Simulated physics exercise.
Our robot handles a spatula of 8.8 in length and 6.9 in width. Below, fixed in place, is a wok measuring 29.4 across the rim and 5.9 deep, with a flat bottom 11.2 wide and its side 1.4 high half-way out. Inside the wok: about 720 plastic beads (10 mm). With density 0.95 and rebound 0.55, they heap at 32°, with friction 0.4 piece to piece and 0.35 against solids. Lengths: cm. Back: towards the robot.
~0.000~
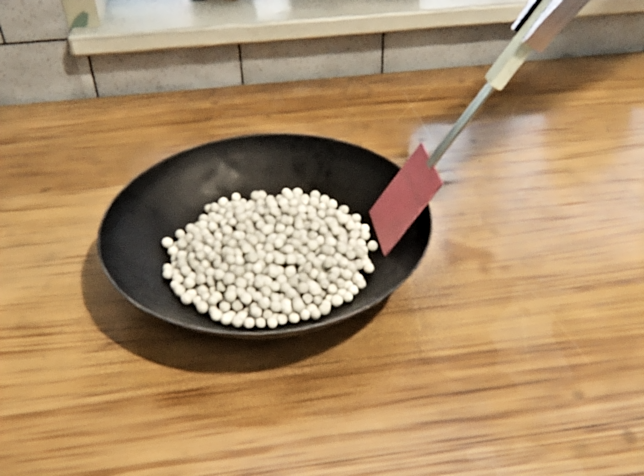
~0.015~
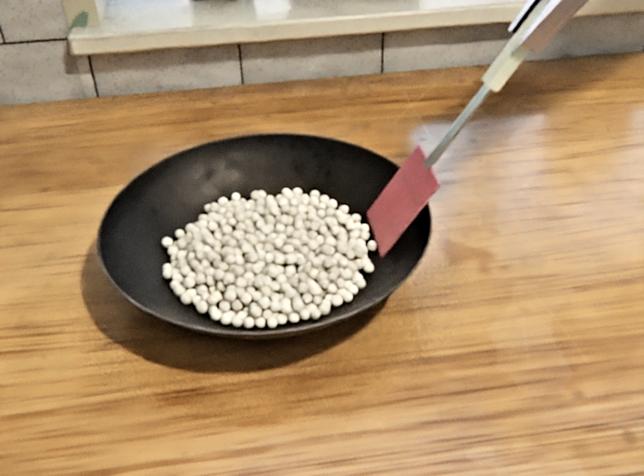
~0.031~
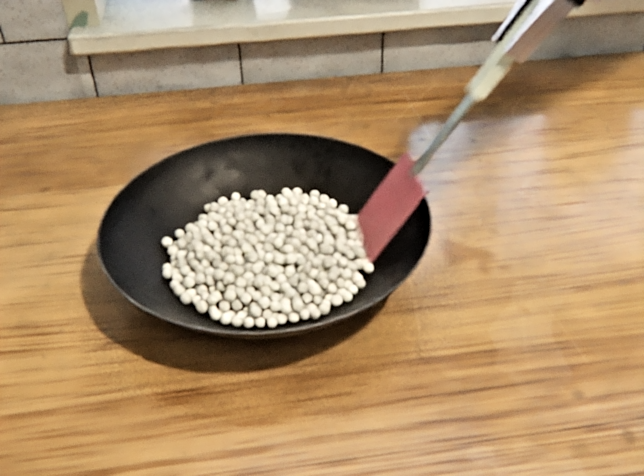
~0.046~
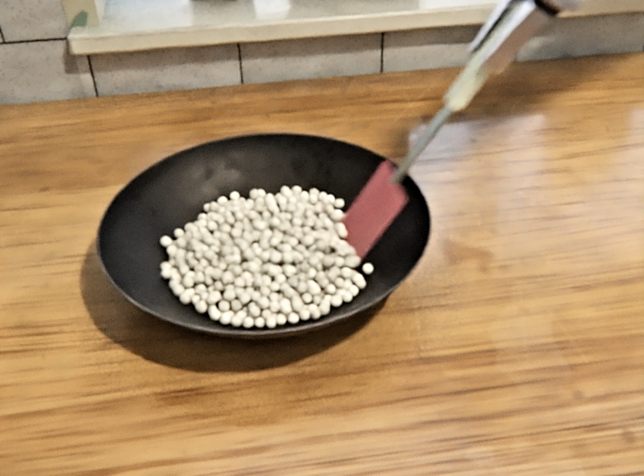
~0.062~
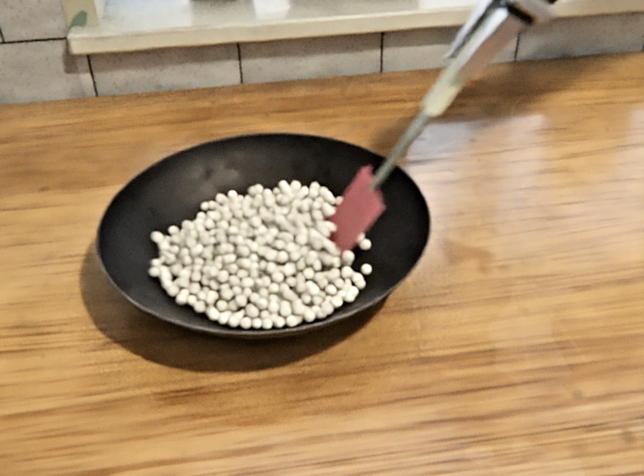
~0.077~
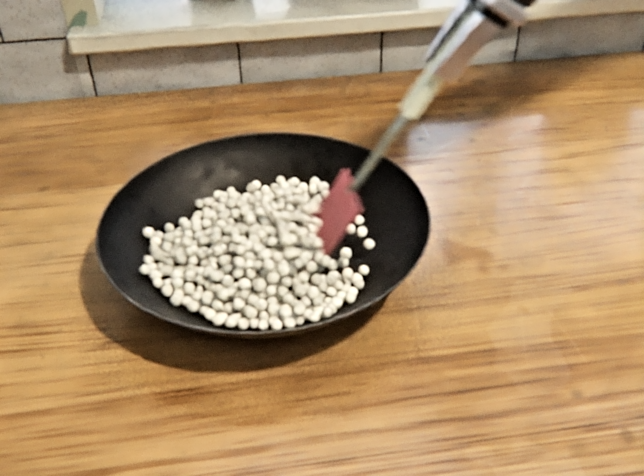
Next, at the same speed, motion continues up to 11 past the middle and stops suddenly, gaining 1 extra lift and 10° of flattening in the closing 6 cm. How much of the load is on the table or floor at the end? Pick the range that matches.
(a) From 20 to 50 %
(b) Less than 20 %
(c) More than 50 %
Option a: From 20 to 50 %.
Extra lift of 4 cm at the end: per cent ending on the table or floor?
25 %.
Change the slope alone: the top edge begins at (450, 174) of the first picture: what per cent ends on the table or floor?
I'd estimate around 30 per cent.
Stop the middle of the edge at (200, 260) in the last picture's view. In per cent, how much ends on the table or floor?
About 0 per cent.
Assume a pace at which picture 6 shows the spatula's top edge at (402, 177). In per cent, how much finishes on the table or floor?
Estimate: Close to 10 %.
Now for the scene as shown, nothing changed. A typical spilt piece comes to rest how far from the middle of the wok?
Close to 40 cm from the centre.
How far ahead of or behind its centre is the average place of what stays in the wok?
Some 2.0 cm ahead of the centre.
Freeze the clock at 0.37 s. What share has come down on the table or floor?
It is near 10 percent.
After 0.11 s, sloping 57°, highest piece 8 above the table; 723 in the wok.
After 0.15 s, sloping 55°, highest piece 9 above the table; 723 in the wok.
After 0.37 s, sloping 47°, highest piece 13 above the table; 498 in the wok, 75 on the table or floor, 150 on the blade or in flight.
After 1.42 s, sloping 47°, highest piece 4 above the table; 498 in the wok, 225 on the table or floor.
In the end, 498 in the wok, 225 on the table or floor. That is 31 % on the table or floor.
